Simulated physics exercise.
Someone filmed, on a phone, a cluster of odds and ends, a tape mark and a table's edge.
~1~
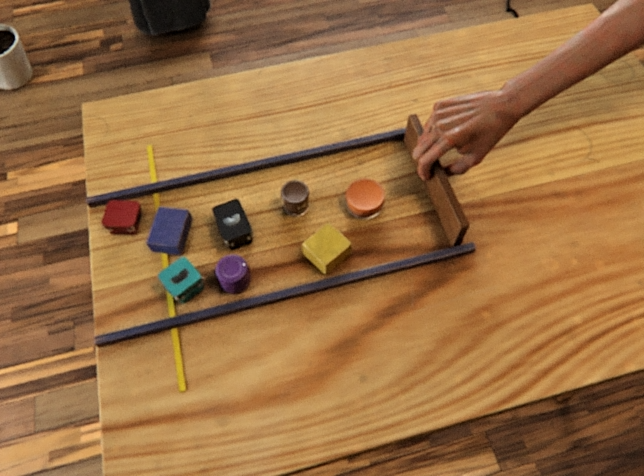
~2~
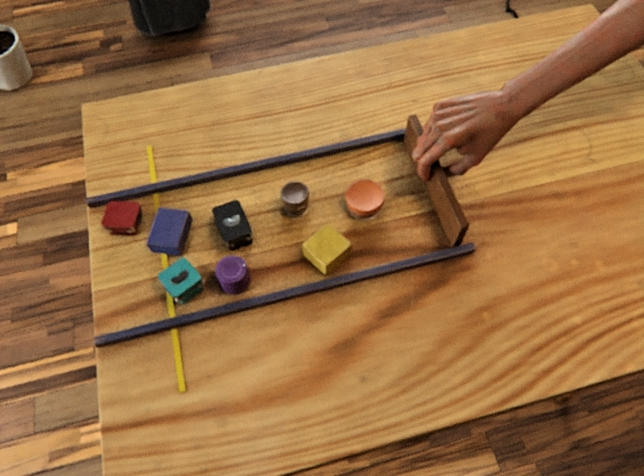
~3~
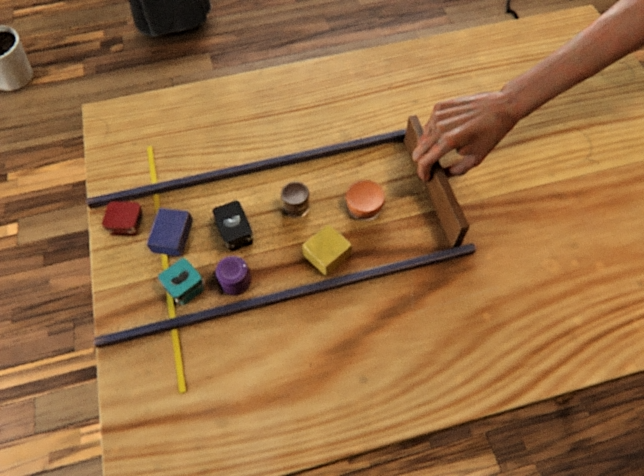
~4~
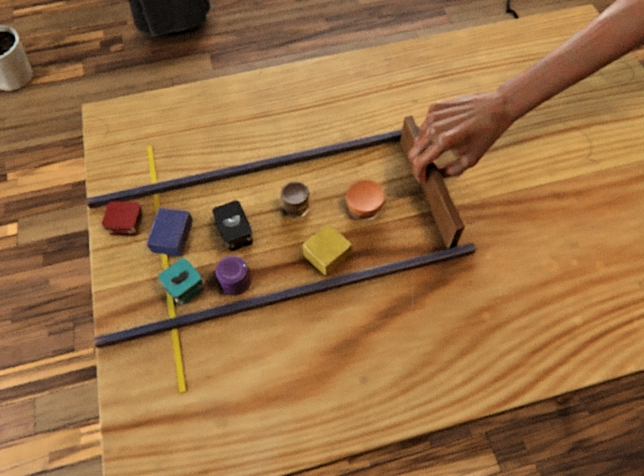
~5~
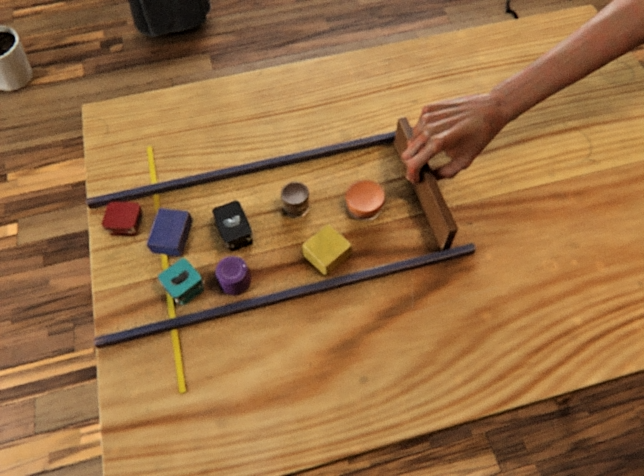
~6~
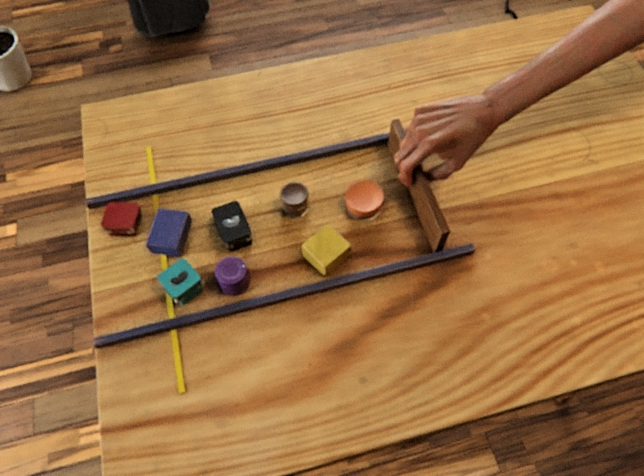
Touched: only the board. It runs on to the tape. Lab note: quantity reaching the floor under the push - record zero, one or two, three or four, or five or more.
Spilled: A single one or a pair.
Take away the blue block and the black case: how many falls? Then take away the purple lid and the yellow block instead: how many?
Counts - first: 0; second: 1.
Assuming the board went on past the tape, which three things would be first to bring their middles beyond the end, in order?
Order: Red case, then blue block, then turquoise case.
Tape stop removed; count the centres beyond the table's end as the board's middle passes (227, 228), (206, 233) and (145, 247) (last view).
In order, that gives 0, then 0, then 3.
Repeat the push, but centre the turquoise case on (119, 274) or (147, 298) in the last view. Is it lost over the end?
The turquoise case stays put at the first spot and goes down at the second.
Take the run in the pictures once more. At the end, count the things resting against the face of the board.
It's 3.
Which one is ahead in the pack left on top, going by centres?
The blue block is foremost.
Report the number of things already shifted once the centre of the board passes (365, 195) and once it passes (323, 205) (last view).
First 1, after that 3.
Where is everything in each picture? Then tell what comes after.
Red case (124, 218); blue block (170, 231); turquoise case (182, 281); board (434, 178); tape (164, 253), in the first frame.
Blue block (170, 231); purple lid (234, 275), in the second frame.
Turquoise case (182, 282); black case (234, 226), in the third frame.
Red case (124, 219); brown pot (296, 200), in the fourth frame.
Blue block (170, 232); yellow block (327, 250), in the fifth frame.
Red case (123, 220); blue block (170, 232); turquoise case (182, 283); board (416, 184); tape (163, 254), in the sixth frame.
Early on, none off yet; red case at rest near (123, 220); blue block at rest near (170, 232); turquoise case at rest near (182, 283).
A while later, none off yet; red case travelled about its own width near (97, 220); blue block travelled about its own width near (120, 236); turquoise case travelled well along near (130, 286).
Finally, the number that fall off is one or two; lost, red case.
